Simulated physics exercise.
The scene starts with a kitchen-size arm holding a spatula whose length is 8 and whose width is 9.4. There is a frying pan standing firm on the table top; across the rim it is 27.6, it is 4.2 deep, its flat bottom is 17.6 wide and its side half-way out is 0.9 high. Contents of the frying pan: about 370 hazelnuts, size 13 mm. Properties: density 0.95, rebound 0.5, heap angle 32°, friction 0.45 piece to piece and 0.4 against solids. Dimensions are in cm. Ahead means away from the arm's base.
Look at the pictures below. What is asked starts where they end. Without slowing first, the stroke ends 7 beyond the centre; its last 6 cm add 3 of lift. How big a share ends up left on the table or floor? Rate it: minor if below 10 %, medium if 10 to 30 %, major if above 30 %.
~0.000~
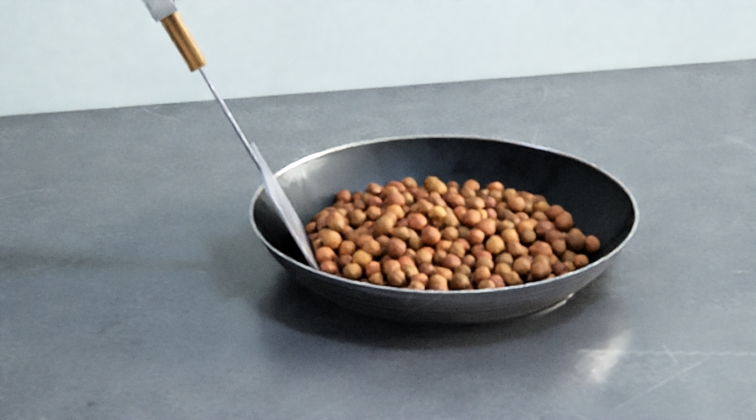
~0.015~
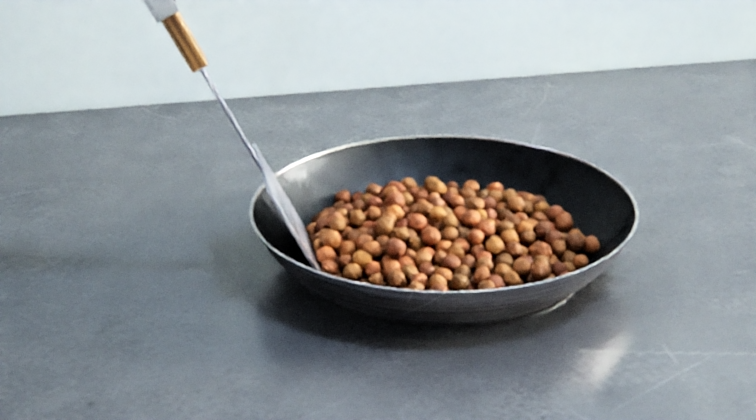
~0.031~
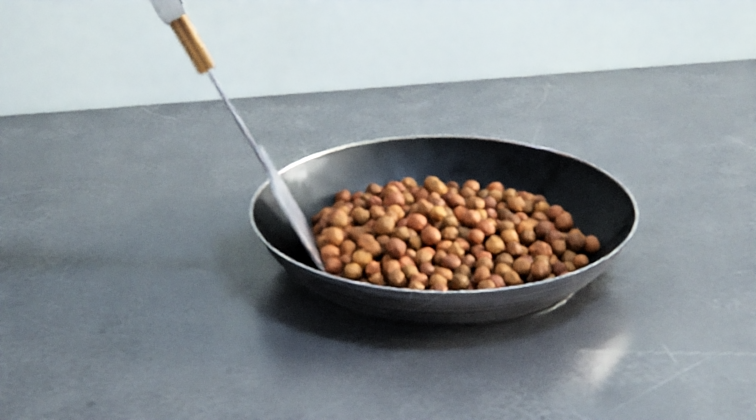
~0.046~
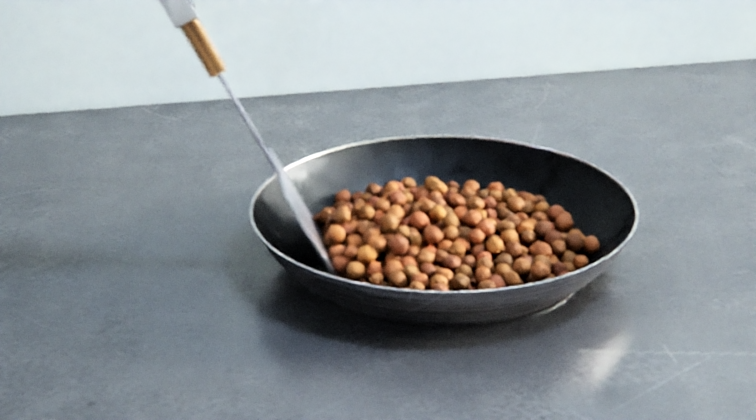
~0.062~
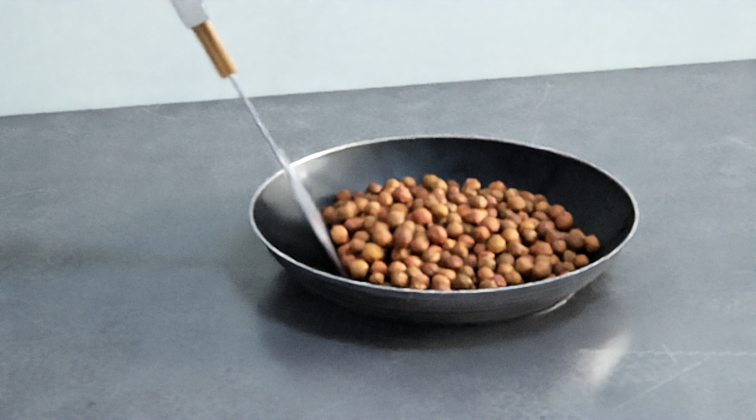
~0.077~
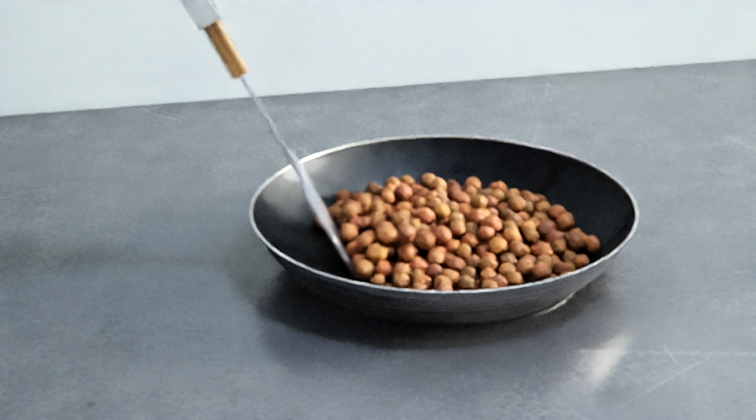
Rating: Minor.
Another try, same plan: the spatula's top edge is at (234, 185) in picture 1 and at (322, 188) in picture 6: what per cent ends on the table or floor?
Some 20 per cent.
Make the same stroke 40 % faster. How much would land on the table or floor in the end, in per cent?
Estimated result: Some 10 %.
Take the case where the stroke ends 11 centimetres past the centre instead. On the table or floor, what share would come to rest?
I'd expect close to 30 per cent then.
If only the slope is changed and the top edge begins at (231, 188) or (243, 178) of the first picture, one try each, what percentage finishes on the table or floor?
First try around 0 percent, second around 0 percent.
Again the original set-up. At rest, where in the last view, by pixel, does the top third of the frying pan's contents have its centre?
Centre: Roughly (564, 205).
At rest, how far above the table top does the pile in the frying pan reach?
It reaches about 5.5 cm.
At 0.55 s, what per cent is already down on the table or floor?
I'd put it at around 0 per cent.
After 0.19 s, sloping 64°, highest piece 5 above the table; 374 in the frying pan.
After 0.29 s, sloping 64°, highest piece 6 above the table; 374 in the frying pan.
After 0.55 s, sloping 64°, highest piece 5 above the table; 365 in the frying pan, 9 on the table or floor.
After 1.60 s, sloping 64°, highest piece 5 above the table; 365 in the frying pan, 9 on the table or floor.
At rest, 365 in the frying pan, 9 on the table or floor. That is 2 % on the table or floor.
